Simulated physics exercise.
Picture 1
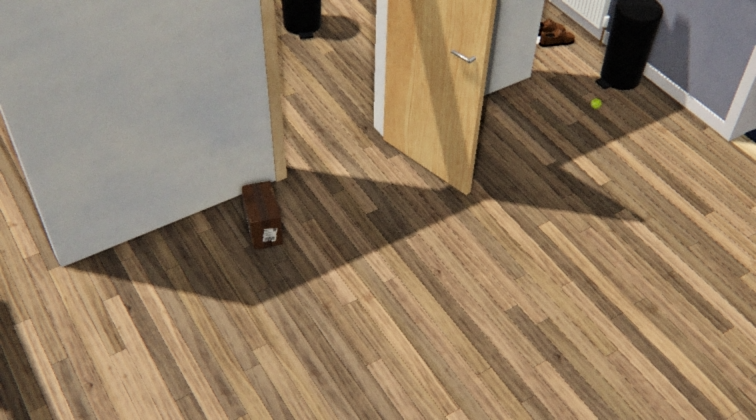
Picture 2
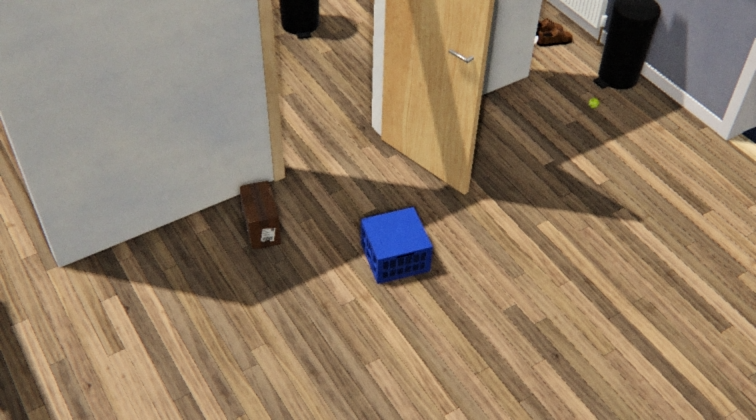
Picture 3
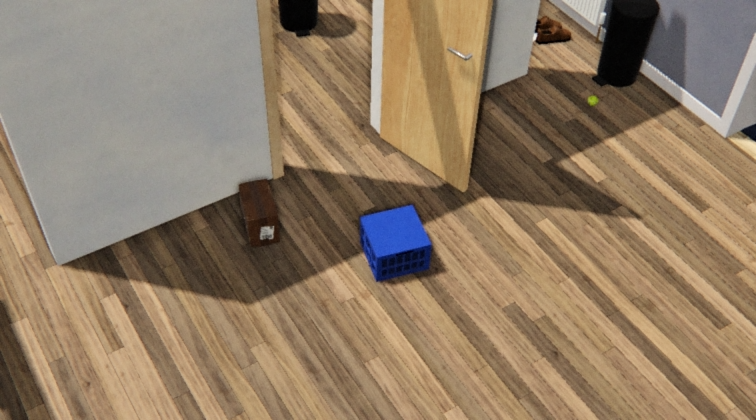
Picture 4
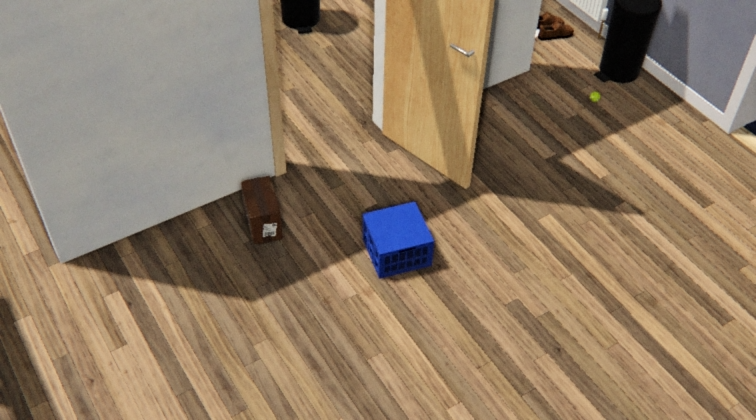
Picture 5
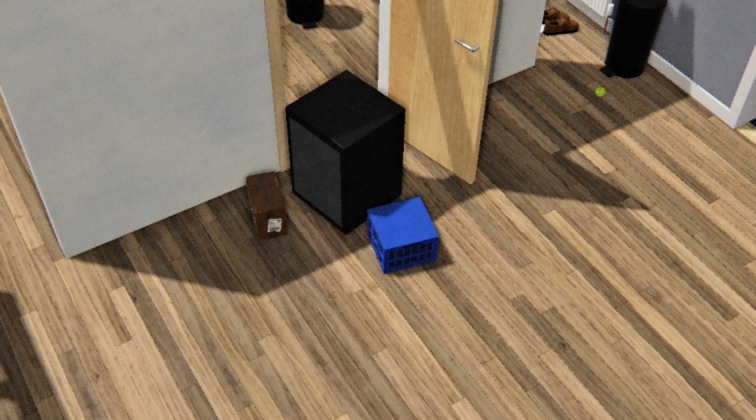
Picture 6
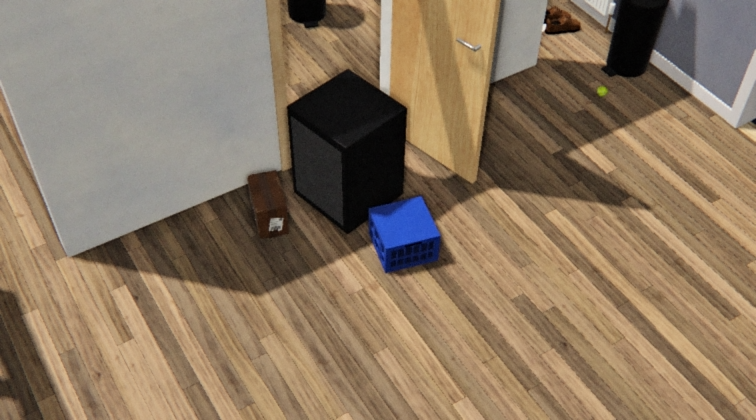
At the start, a wooden door stands wide open above a wood floor, with a small brown parcel near the wall to its left. A blue crate then appears in front of the door, and later a large black box-shaped object appears between the parcel and crate, while the door stays still.
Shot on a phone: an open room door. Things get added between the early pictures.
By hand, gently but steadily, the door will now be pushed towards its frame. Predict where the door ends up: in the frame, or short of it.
The door's path is barred.
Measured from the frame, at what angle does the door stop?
Roughly 65°.
Then, 0.60 s on from there, door at 92°.
Then, 0.90 s on from there, door at 79°.
In the end, door at 67°; all 3 unmoved. At the end, from the last picture's camera, black appliance near (347, 152).
